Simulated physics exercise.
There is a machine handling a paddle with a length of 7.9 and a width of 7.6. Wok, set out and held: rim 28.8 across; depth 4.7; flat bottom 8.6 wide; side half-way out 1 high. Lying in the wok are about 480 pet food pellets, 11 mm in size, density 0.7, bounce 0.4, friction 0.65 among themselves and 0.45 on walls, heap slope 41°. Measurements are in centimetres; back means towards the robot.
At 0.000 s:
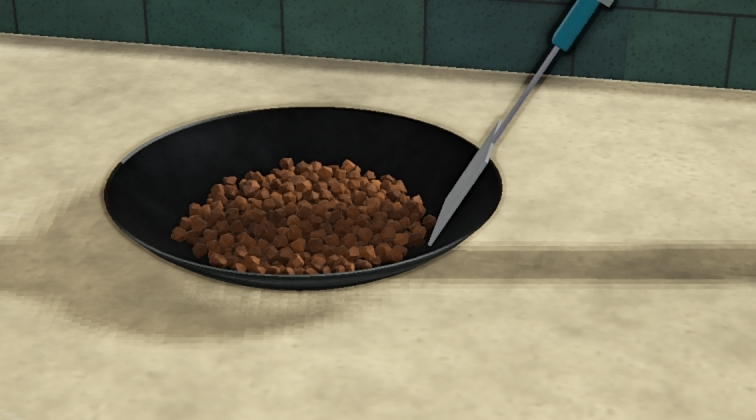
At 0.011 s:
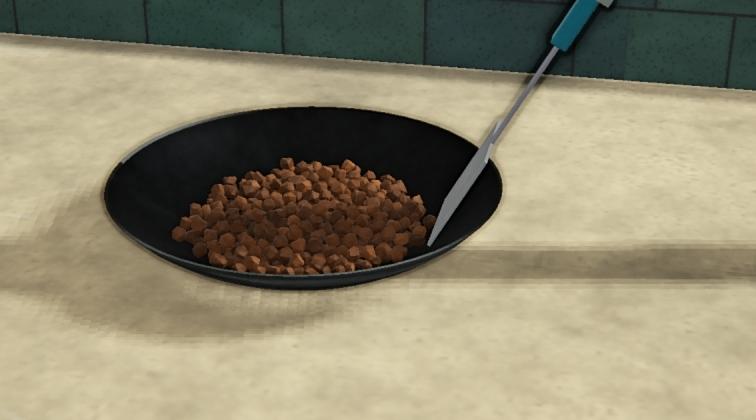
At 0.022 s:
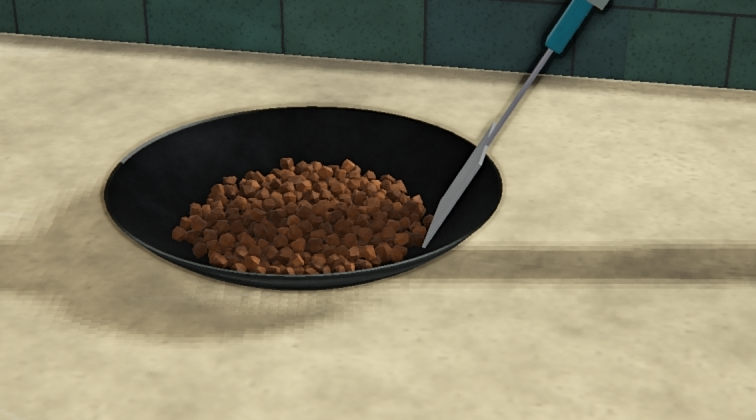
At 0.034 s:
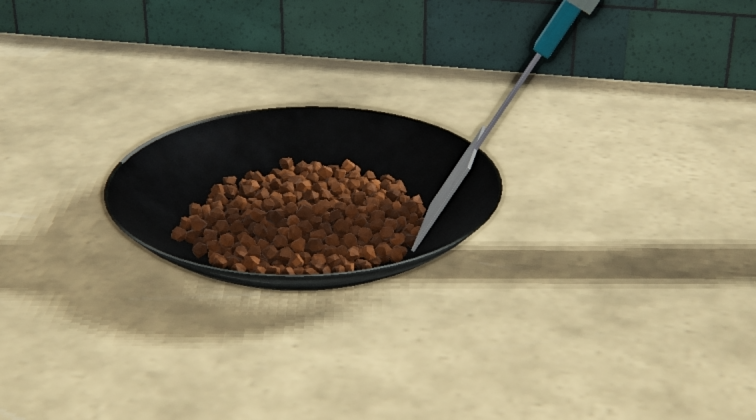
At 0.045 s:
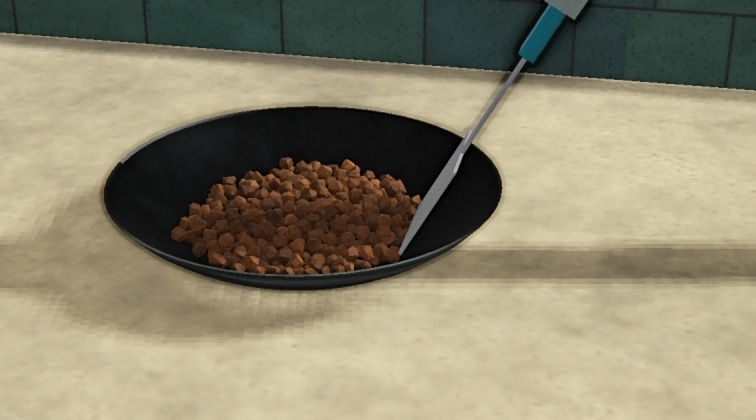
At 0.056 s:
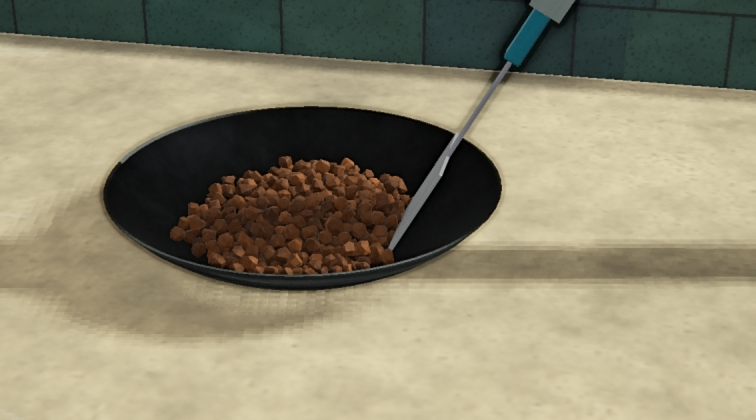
On a pale countertop by a green tiled wall, a metal paddle with a teal handle slid slowly a short way left inside a black wok, nudging the edge of a heap of brown pellets.
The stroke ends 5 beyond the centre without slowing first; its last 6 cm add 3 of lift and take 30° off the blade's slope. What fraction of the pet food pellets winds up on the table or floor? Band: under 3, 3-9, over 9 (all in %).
Under 3 %.
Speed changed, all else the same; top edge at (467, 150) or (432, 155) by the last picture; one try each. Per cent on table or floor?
First try around 0 %, second try around 10 %.
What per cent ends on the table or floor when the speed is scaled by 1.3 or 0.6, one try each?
5 and 0 %.
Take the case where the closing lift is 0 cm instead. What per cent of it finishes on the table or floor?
I'd say close to 5 per cent.
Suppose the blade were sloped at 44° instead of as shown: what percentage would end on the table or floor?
Some 0 in a hundred.
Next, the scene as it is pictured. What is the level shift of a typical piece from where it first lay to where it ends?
Level distance of roughly 6 cm.
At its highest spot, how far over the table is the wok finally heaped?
Close to 6.0 centimetres high.
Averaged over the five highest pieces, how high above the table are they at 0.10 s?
Height: Some 5 cm.
After 0.10 s, sloping 61°, highest piece 6 above the table; 479 in the wok.
After 0.15 s, sloping 50°, highest piece 5 above the table; 479 in the wok.
After 0.38 s, sloping 31°, highest piece 6 above the table; 475 in the wok, 4 on the table or floor.
After 1.43 s, sloping 31°, highest piece 6 above the table; 475 in the wok, 4 on the table or floor.
In the end, 475 in the wok, 4 on the table or floor. That is 1 % on the table or floor.
